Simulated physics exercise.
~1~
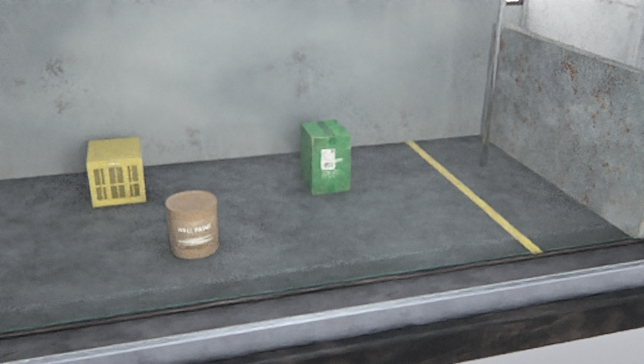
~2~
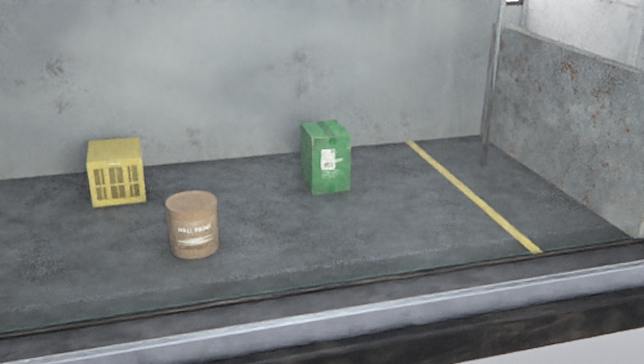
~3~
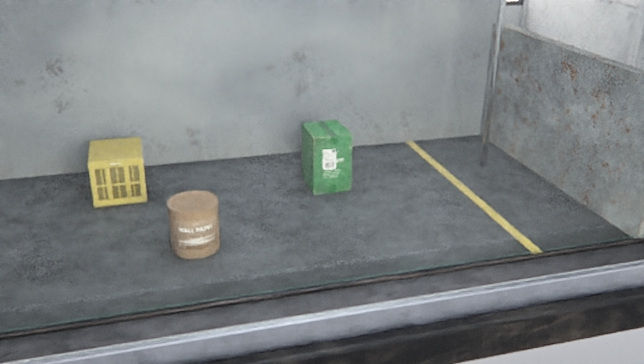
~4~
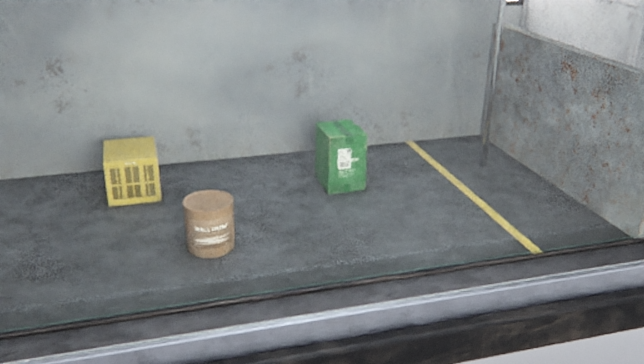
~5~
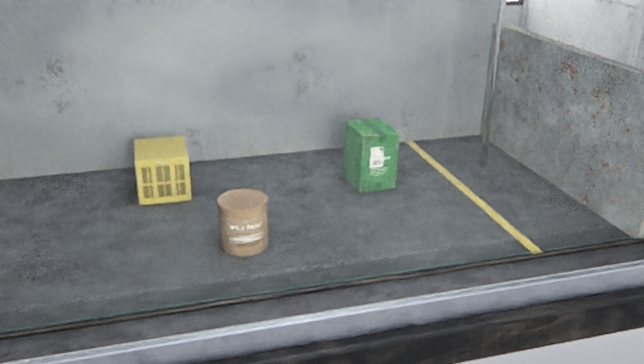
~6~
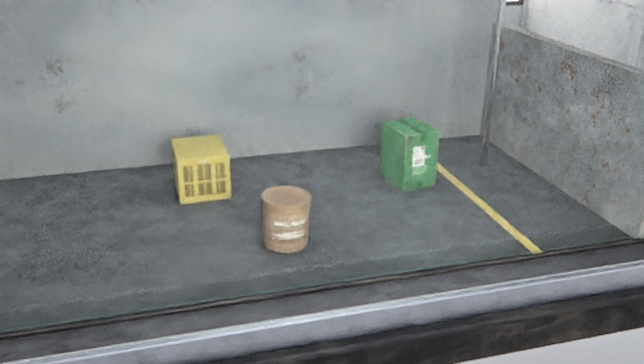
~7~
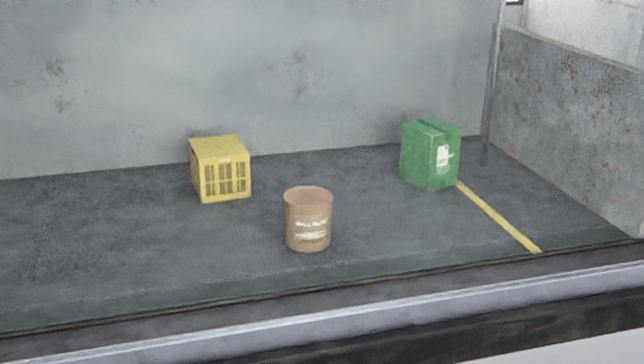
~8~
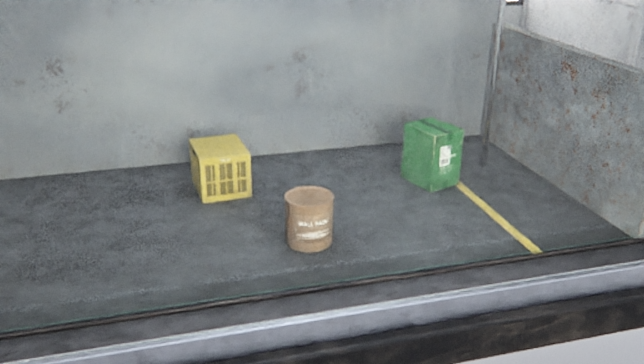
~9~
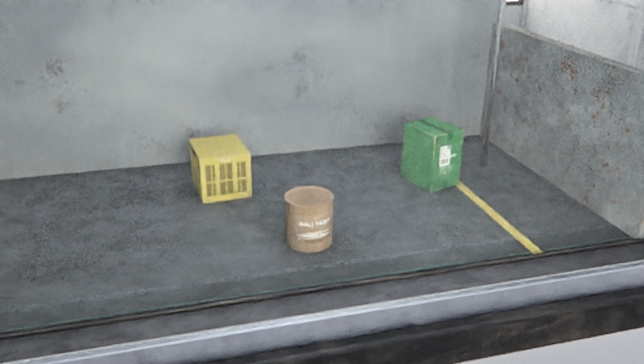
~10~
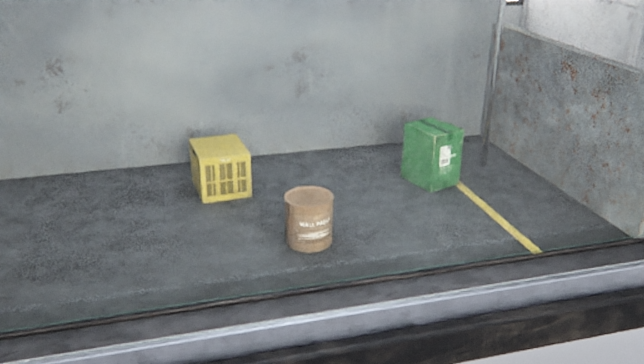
At the start, a yellow crate, a brown bucket and an upright green pack stand apart on the grey floor of a bay, with a yellow line across the floor to their right. For a moment they hardly move, then all three begin to slide slowly to the right. They pick up pace and glide together, keeping roughly the same spacing, as the green pack nears the line. The sliding then slows and stops. In the end all three rest still and upright, with the green pack stopped just short of the yellow line and the crate and bucket farther left.
